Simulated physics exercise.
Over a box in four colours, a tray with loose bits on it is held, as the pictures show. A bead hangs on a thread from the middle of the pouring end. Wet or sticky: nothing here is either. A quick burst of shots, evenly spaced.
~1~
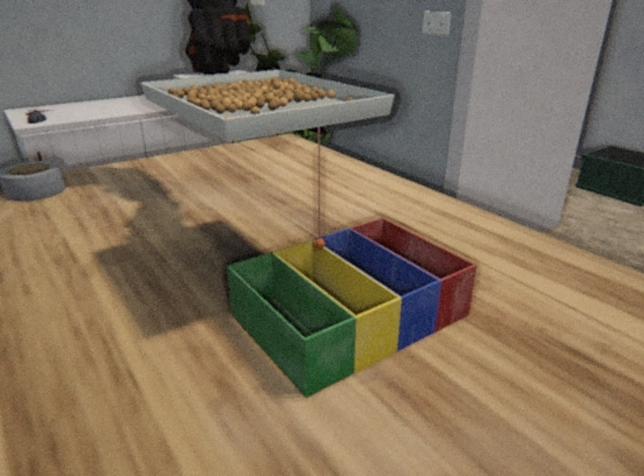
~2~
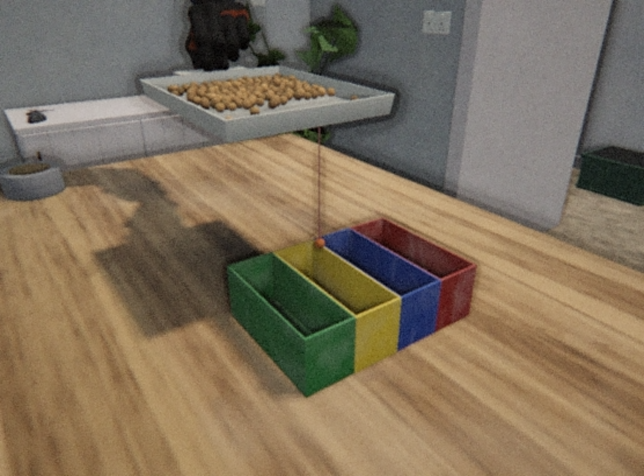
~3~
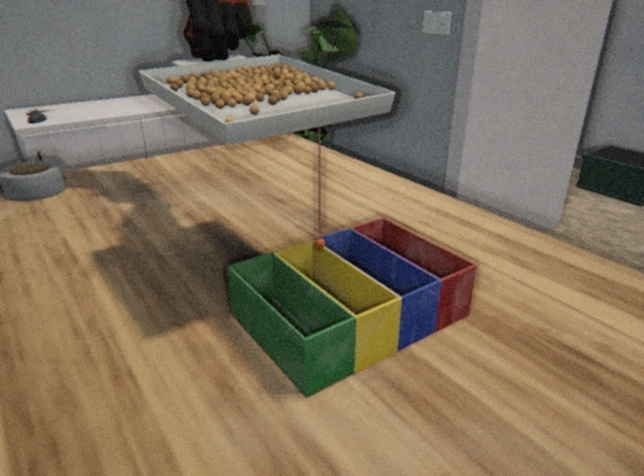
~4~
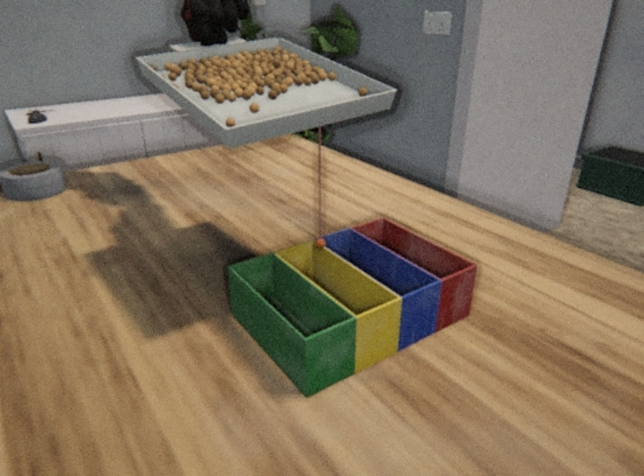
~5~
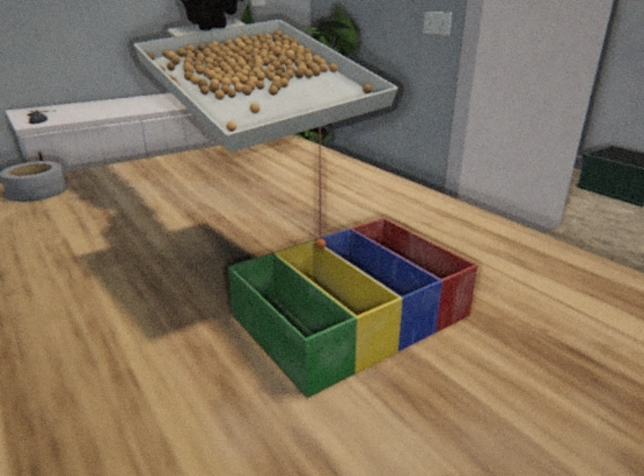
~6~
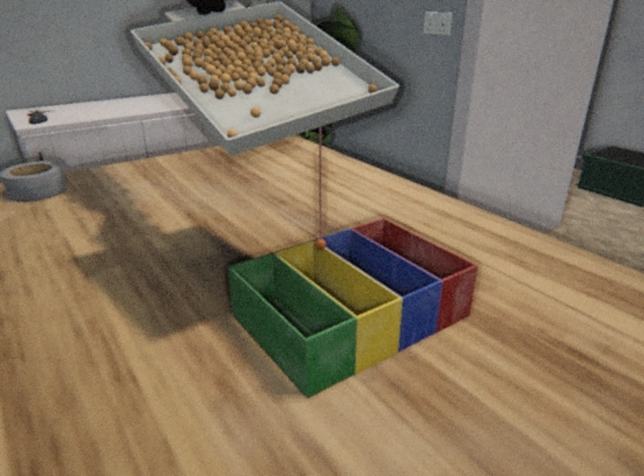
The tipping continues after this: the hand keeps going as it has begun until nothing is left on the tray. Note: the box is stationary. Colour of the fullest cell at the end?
Green.
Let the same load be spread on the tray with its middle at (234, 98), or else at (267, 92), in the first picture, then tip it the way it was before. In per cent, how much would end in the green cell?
You'd get near 40 percent first and near 40 percent next.
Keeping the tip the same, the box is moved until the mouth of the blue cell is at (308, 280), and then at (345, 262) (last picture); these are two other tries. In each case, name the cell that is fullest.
The yellow cell; green.
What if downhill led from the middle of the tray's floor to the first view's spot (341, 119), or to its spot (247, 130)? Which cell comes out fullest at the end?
Red; that green cell.
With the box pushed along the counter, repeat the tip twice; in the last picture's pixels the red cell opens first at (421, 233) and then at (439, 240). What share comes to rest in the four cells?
Close to 10 %, followed by close to 10 %.
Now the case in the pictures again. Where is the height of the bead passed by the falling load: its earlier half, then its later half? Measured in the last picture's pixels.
Early half (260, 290), late half (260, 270).
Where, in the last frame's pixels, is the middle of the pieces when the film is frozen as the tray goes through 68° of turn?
Roughly at (259, 140).
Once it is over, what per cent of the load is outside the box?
I'd put it at about 50 percent.
Soon after the last picture, tray tipped steeply; about two thirds on the tray; a small part in the green cell; a stray few in the yellow cell; a stray few in the blue cell; about a quarter falling or outside the box.
A little later, tray tipped past a quarter turn; a small part on the tray; about a third in the green cell; a stray few in the yellow cell; a stray few in the blue cell; about half falling or outside the box.
Later still, tray tipped past a quarter turn; about half in the green cell; a stray few in the yellow cell; a stray few in the blue cell; about half falling or outside the box.
By the end, tray tipped past a quarter turn; about half in the green cell; a stray few in the yellow cell; a stray few in the blue cell; none in the red cell; about half outside the box.
